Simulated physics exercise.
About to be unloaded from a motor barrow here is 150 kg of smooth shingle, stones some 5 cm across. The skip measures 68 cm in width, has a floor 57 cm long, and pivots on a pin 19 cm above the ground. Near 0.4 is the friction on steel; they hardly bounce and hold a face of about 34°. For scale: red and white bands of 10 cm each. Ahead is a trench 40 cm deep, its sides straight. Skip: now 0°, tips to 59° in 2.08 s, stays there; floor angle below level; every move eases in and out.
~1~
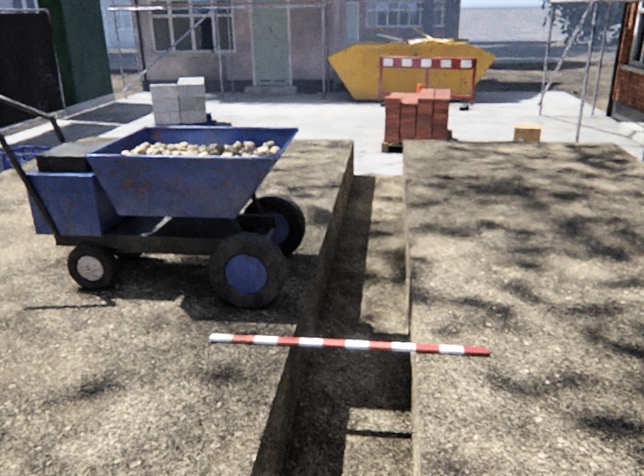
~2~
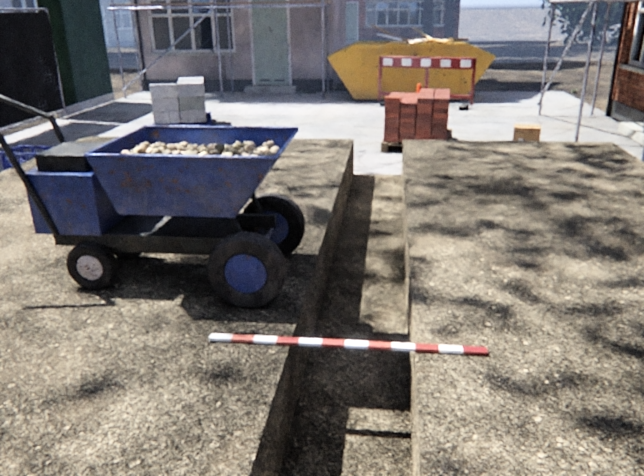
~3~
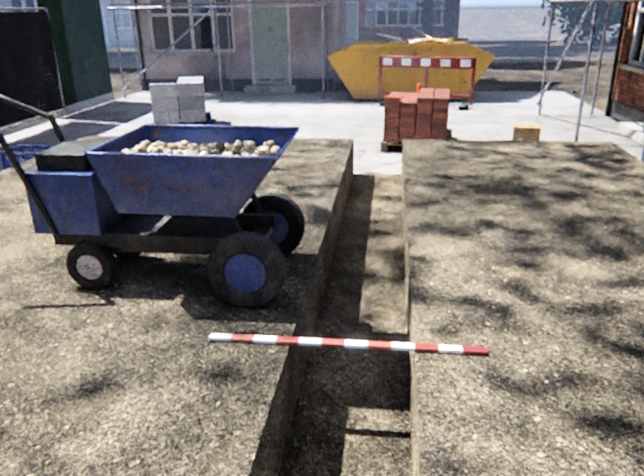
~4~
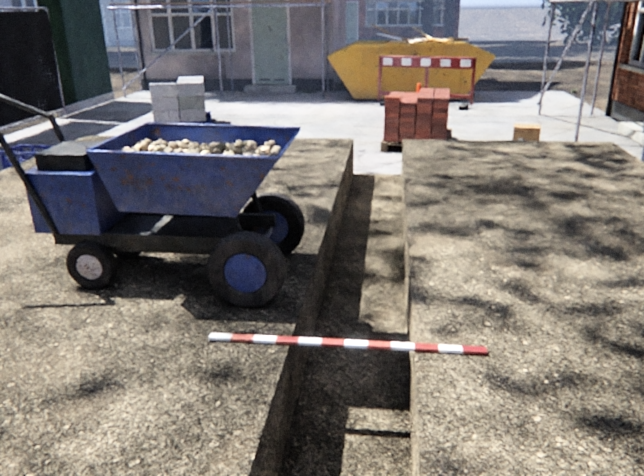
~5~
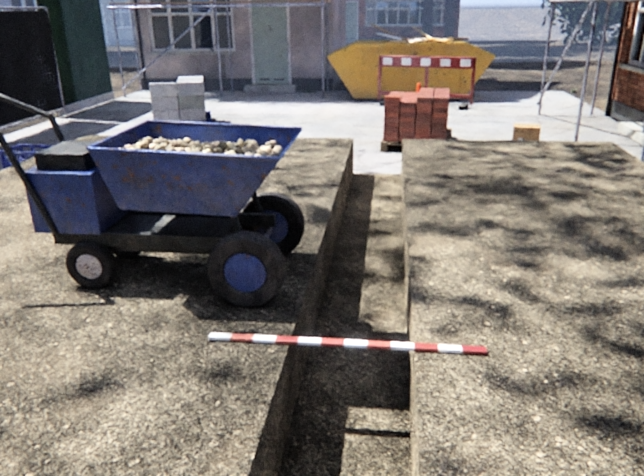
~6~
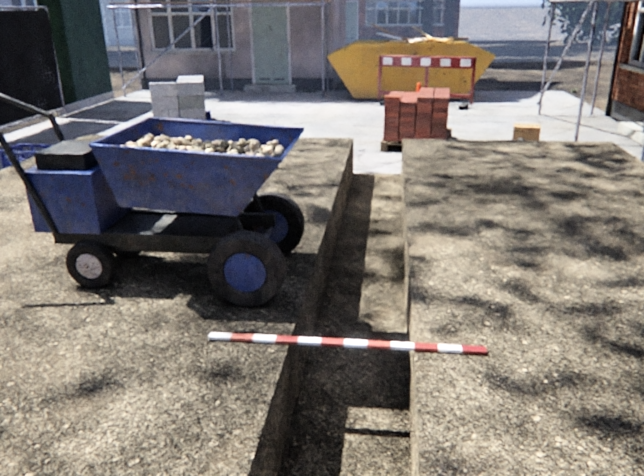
At first, a blue motor barrow loaded with rounded stones stands still on the left, beside a straight-sided trench with a red and white banded pole lying across it. Then its skip begins to tilt very slightly, the rear edge lifting a little, while the barrow's wheels and everything around stay still.
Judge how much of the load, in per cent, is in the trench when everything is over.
I judge it at about 58 per cent.
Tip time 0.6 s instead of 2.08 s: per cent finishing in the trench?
It would be near 35 percent.
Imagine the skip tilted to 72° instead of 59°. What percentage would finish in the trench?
In that case some 60 per cent.
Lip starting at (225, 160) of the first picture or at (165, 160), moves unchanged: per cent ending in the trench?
About 80 per cent first, then about 60 per cent.
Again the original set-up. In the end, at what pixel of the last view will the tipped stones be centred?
In the last view, about (389, 335).
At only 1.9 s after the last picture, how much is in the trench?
I'd say near 20 per cent at that time.
Then, 1.3 s after the last picture the floor is at 50°, 100 % in the skip; the foremost stones are at (355, 202).
Then, 1.9 s after the last picture the floor is at 59°, 71 % in the skip, 19 % in the trench, 9 % past the trench; the foremost stones are at (460, 290).
Then, 2.2 s after the last picture the floor is at 59°, 49 % in the skip, 30 % in the trench, 21 % past the trench; the foremost stones are at (526, 305).
Then, 4.2 s after the last picture the floor is at 59°, 21 % in the skip, 58 % in the trench, 21 % past the trench; the foremost stones are at (546, 299).
